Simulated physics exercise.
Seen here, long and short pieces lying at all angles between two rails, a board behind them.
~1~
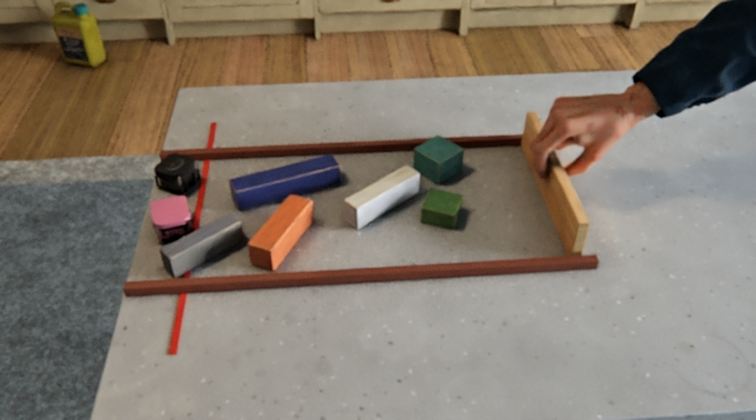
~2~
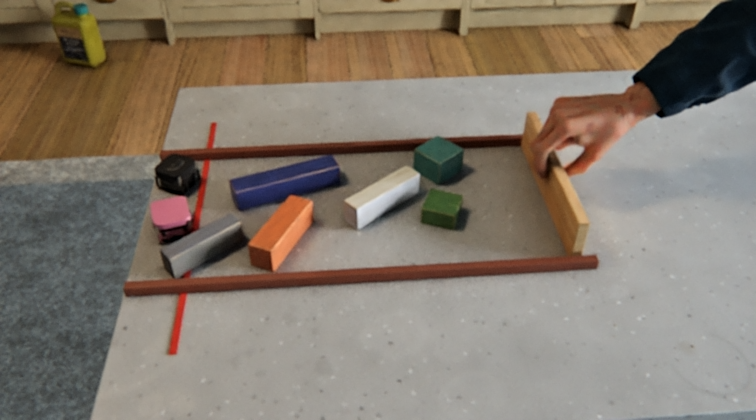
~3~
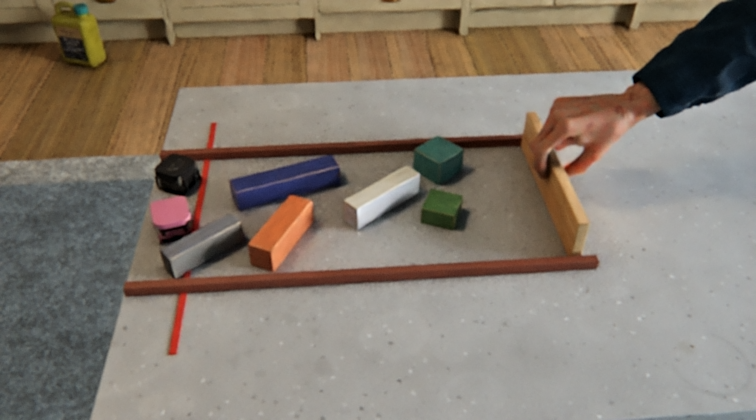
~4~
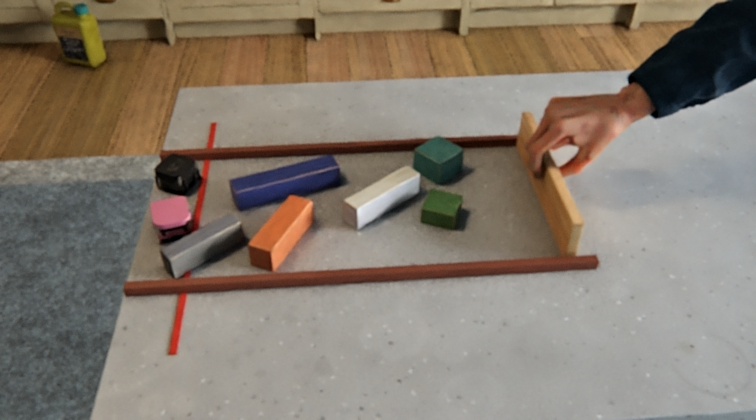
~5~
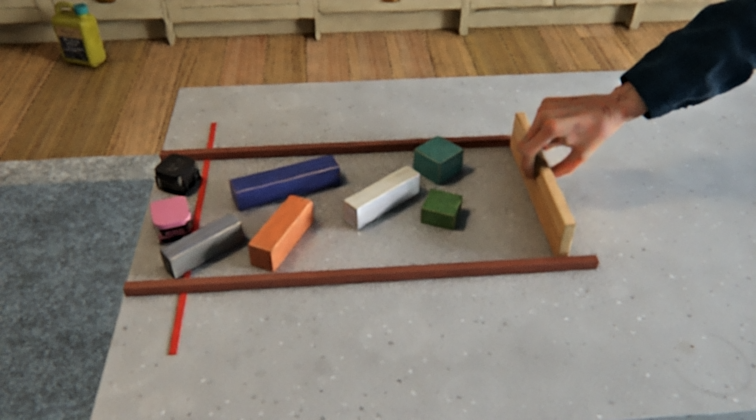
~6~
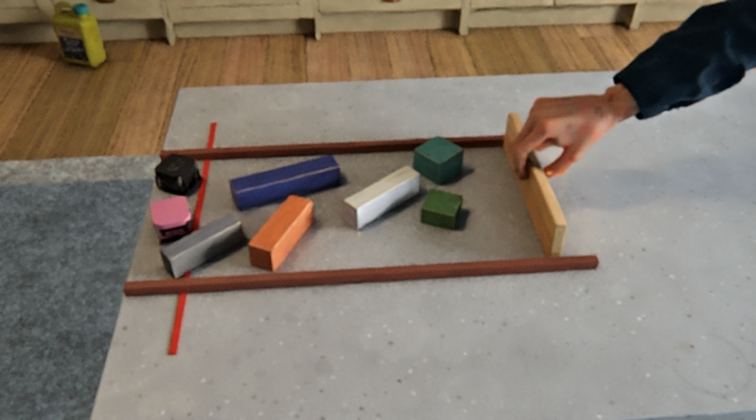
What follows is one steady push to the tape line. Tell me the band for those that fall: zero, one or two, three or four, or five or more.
The number that fall off is three or four.
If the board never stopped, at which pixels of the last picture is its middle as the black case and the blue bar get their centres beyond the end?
About (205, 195), and (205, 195) for the other.
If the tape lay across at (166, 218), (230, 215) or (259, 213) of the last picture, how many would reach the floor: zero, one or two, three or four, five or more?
One after another: Five or over; one to two; one or two.
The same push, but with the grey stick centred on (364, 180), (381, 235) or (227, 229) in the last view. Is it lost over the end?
Place by place, it is kept; stays on; falls.
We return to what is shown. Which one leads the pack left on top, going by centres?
The orange bar.
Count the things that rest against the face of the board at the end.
In contact: 4.
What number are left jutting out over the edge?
It comes to 2.
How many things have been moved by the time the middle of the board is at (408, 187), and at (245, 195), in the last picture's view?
3 and 7.
Soon after, none off yet; black case at rest near (177, 175); pink case at rest near (172, 220); grey stick at rest near (203, 245).
At rest, the number that fall off is three or four; fallen, blue bar, grey stick, pink case and black case.
